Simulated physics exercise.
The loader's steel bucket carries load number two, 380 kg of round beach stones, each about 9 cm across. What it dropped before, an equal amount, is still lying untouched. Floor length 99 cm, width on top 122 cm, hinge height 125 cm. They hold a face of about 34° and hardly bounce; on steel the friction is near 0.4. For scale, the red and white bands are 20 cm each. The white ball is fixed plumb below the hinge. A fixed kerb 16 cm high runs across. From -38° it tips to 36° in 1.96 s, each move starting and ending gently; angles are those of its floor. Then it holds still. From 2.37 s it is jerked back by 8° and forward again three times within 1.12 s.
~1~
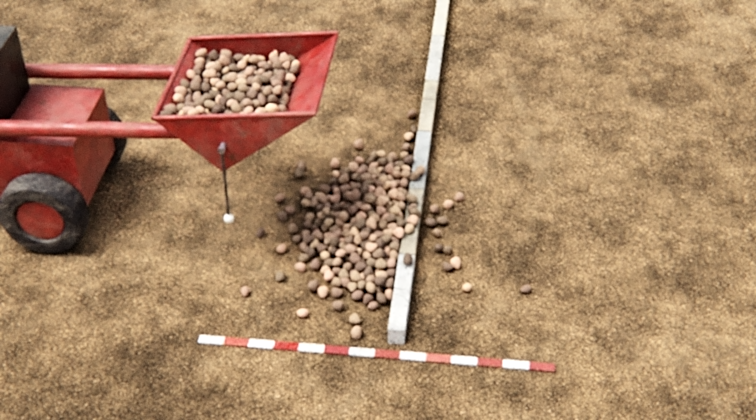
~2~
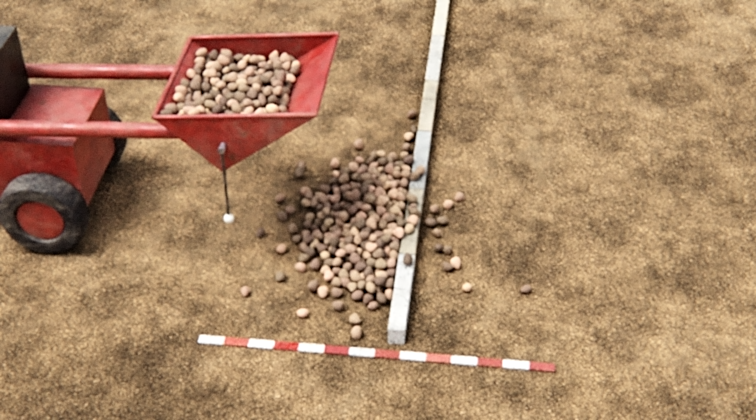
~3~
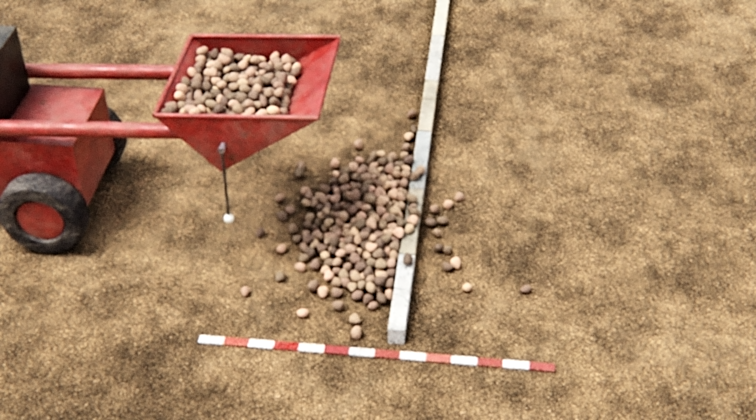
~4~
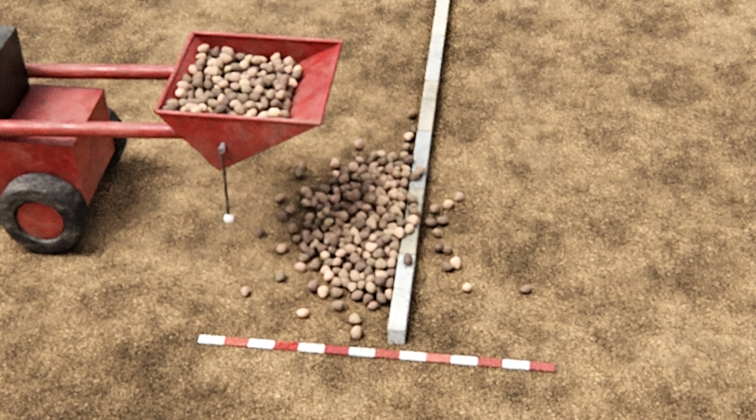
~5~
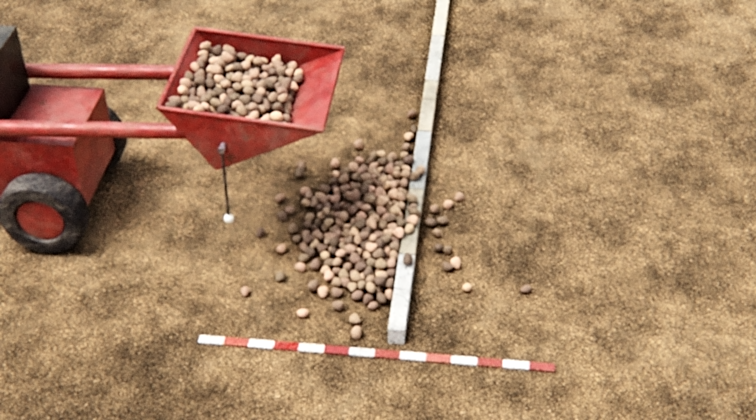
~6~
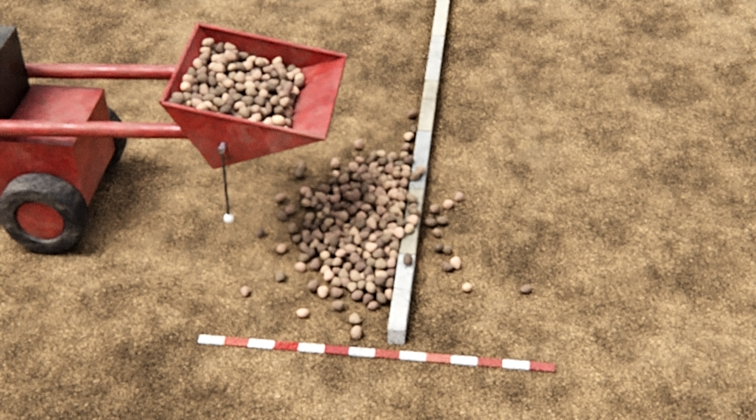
A red loader's bucket of brown stones tilting slowly forward, its lip lowering beside a still stone heap against a kerb.
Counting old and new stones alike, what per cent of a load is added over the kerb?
Some 5 per cent is added.
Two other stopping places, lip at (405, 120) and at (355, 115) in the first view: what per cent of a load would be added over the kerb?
Near 95 per cent from the first place, 40 from the second.
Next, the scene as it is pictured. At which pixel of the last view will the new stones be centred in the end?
Near (350, 211).
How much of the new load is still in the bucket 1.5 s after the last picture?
About 35 per cent.
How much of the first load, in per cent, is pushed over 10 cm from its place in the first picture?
About 25 per cent.
Then, 0.9 s after the last picture the floor is at 24°; in per cent of one load, 99 in the bucket, 98 on this side of the kerb, 3 over the kerb; the foremost stones are at (461, 246).
Then, 1.5 s after the last picture the floor is at 36°; in per cent of one load, 33 in the bucket, 163 on this side of the kerb, 3 over the kerb; the foremost stones are at (461, 246).
Then, 3.3 s after the last picture the floor is at 36°; in per cent of one load, 0 in the bucket, 193 on this side of the kerb, 7 over the kerb; the foremost stones are at (502, 235).
Then, 6.2 s after the last picture the floor is at 36°; in per cent of one load, 0 in the bucket, 192 on this side of the kerb, 8 over the kerb; the foremost stones are at (503, 235). Net gain over the kerb, 5.
